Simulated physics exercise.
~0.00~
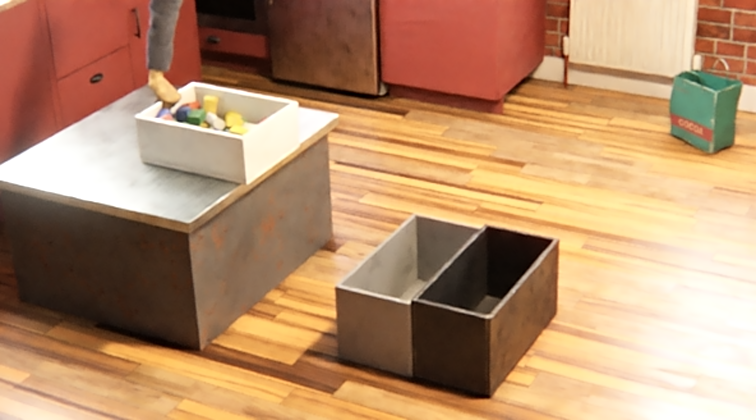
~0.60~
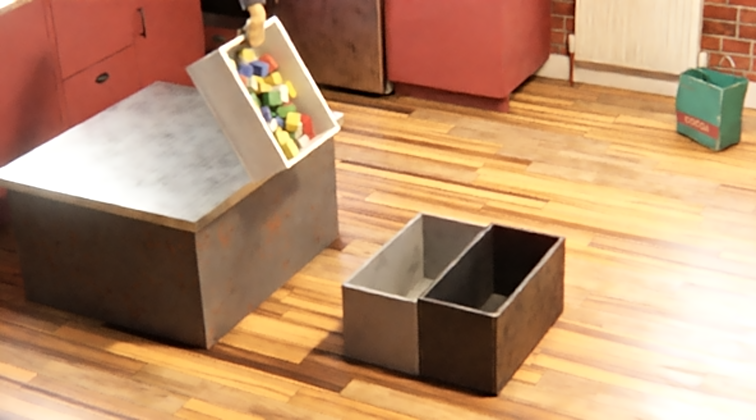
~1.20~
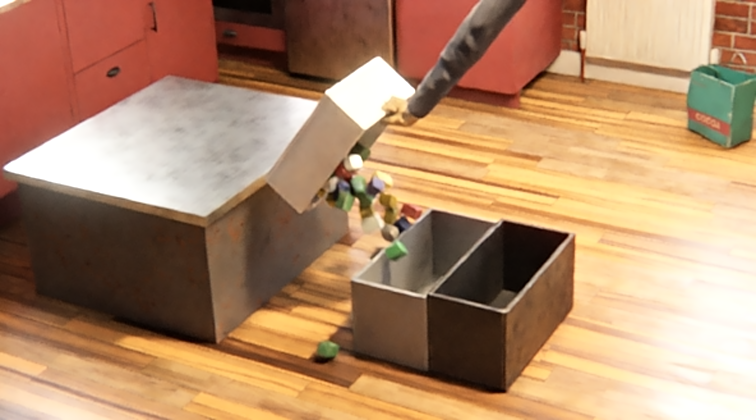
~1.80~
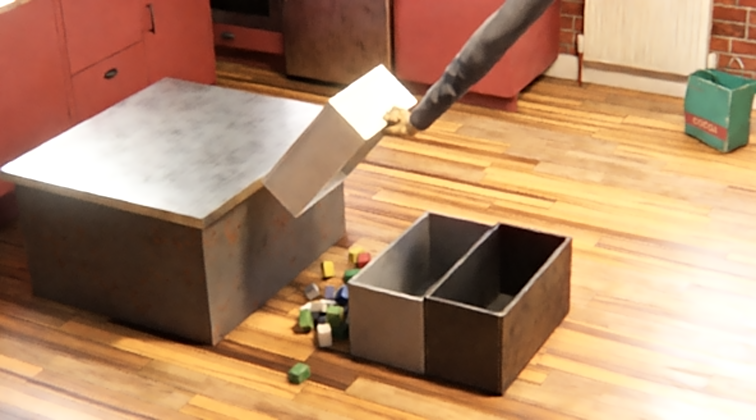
At first, a hand rests at a white crate of colourful toy blocks on a low bench, with an open grey trough and a black box standing empty on the wooden floor to the right. The crate is then tipped up at the bench's edge, its blocks still inside. A dark-sleeved arm holds it as it turns further over, and the blocks tumble out in a cluster toward the grey trough, one landing out on the floor. Finally the crate stays upturned in the hand, and many blocks lie scattered on the floor between bench and trough.
